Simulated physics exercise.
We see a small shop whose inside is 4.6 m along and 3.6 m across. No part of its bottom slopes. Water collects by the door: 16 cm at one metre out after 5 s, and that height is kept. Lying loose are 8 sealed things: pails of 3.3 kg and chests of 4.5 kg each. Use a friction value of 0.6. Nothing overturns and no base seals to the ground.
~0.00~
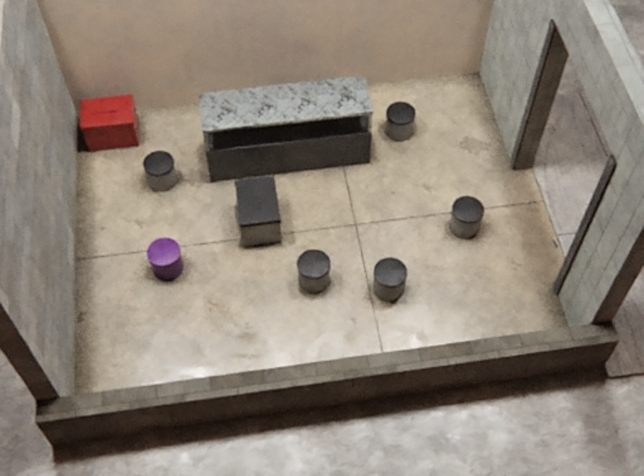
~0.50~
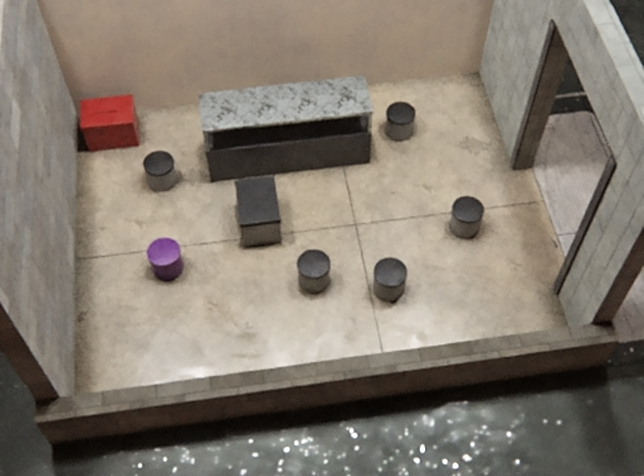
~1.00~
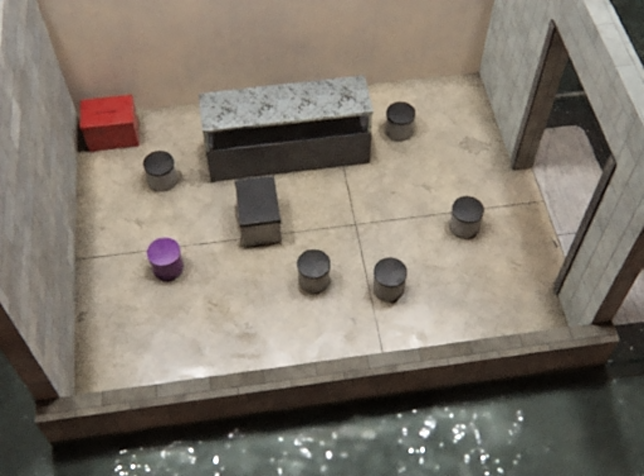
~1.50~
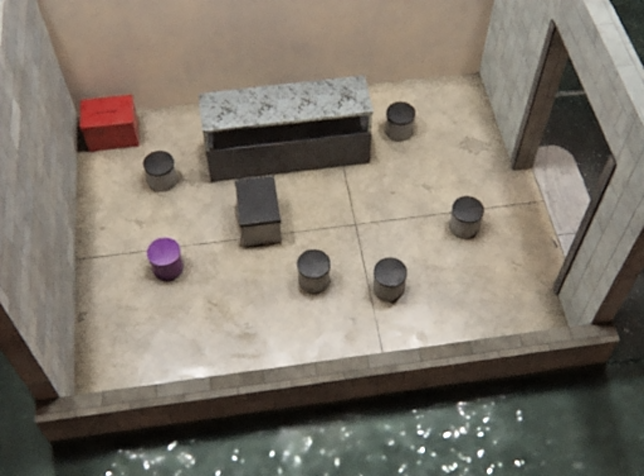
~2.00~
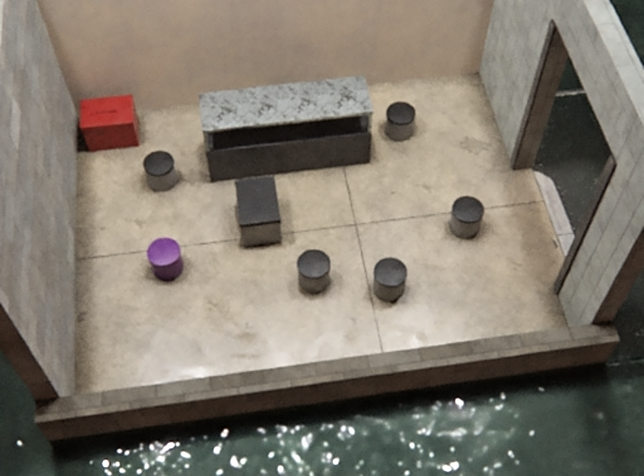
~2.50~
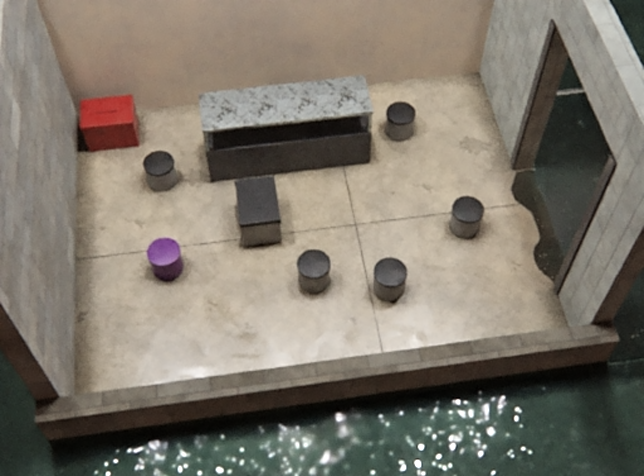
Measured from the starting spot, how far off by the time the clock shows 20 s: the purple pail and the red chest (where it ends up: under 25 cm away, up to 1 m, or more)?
Lab note - purple pail, large displacement; red chest, large displacement.
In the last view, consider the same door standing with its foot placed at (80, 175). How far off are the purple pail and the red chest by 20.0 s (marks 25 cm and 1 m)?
With that change, the purple pail would drift a bit while the red chest would go a long distance.
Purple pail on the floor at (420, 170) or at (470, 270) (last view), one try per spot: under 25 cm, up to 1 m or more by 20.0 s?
So, one try each: It budges a bit the first time and goes a long distance the second.
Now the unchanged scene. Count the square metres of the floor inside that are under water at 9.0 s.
Close to 15 m2, I'd say.
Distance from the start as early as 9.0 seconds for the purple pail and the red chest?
60 and 0 cm or so by then.
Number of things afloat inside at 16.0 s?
8.
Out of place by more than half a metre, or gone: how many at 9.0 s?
The count is 5.
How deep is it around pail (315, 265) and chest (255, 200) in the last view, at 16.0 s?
Some 11 cm at the first, some 8 cm at the second.
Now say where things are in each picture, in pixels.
The purple pail at (163, 251) rests on the ground; the red chest at (106, 111) rests on the ground; water covers 0.0 m2; 0 of 8 have shifted, in the first frame.
The purple pail at (163, 251) rests on the ground; the red chest at (106, 111), on the bottom; water covers 0.0 m2; 0 of 8 have shifted, in the second frame.
The purple pail at (163, 251) rests on the ground; the red chest at (106, 111), on the bottom; 0.0 m2 under water; 0 of 8 have shifted, in the third frame.
The purple pail at (163, 251) rests on the ground; the red chest at (106, 111), on the bottom; 0.0 m2 under water; 0 of 8 have shifted, in the fourth frame.
The purple pail at (163, 251) rests on the ground; the red chest at (106, 111), on the bottom; water covers 0.0 m2; 0 of 8 have shifted, in the fifth frame.
The purple pail at (163, 251) rests on the ground; the red chest at (106, 111), on the bottom; water covers 0.0 m2; 0 of 8 have shifted, in the sixth frame.
After 4.0 s the purple pail is near (163, 251), 0.0 m from its start, aground; the red chest is near (106, 111), 0.0 m from its start, aground; 0 afloat.
After 9.0 s the purple pail is near (99, 264), 0.6 m from its start, afloat; the red chest is near (106, 111), 0.0 m from its start, aground; 5 afloat.
After 16.0 s the purple pail is near (154, 101), 1.9 m from its start, afloat; the red chest is near (469, 74), 3.9 m from its start, afloat; 8 afloat.
After 20.0 s the purple pail is near (437, 83), 3.5 m from its start, afloat; the red chest is near (367, 200), 3.0 m from its start, afloat; 8 afloat.
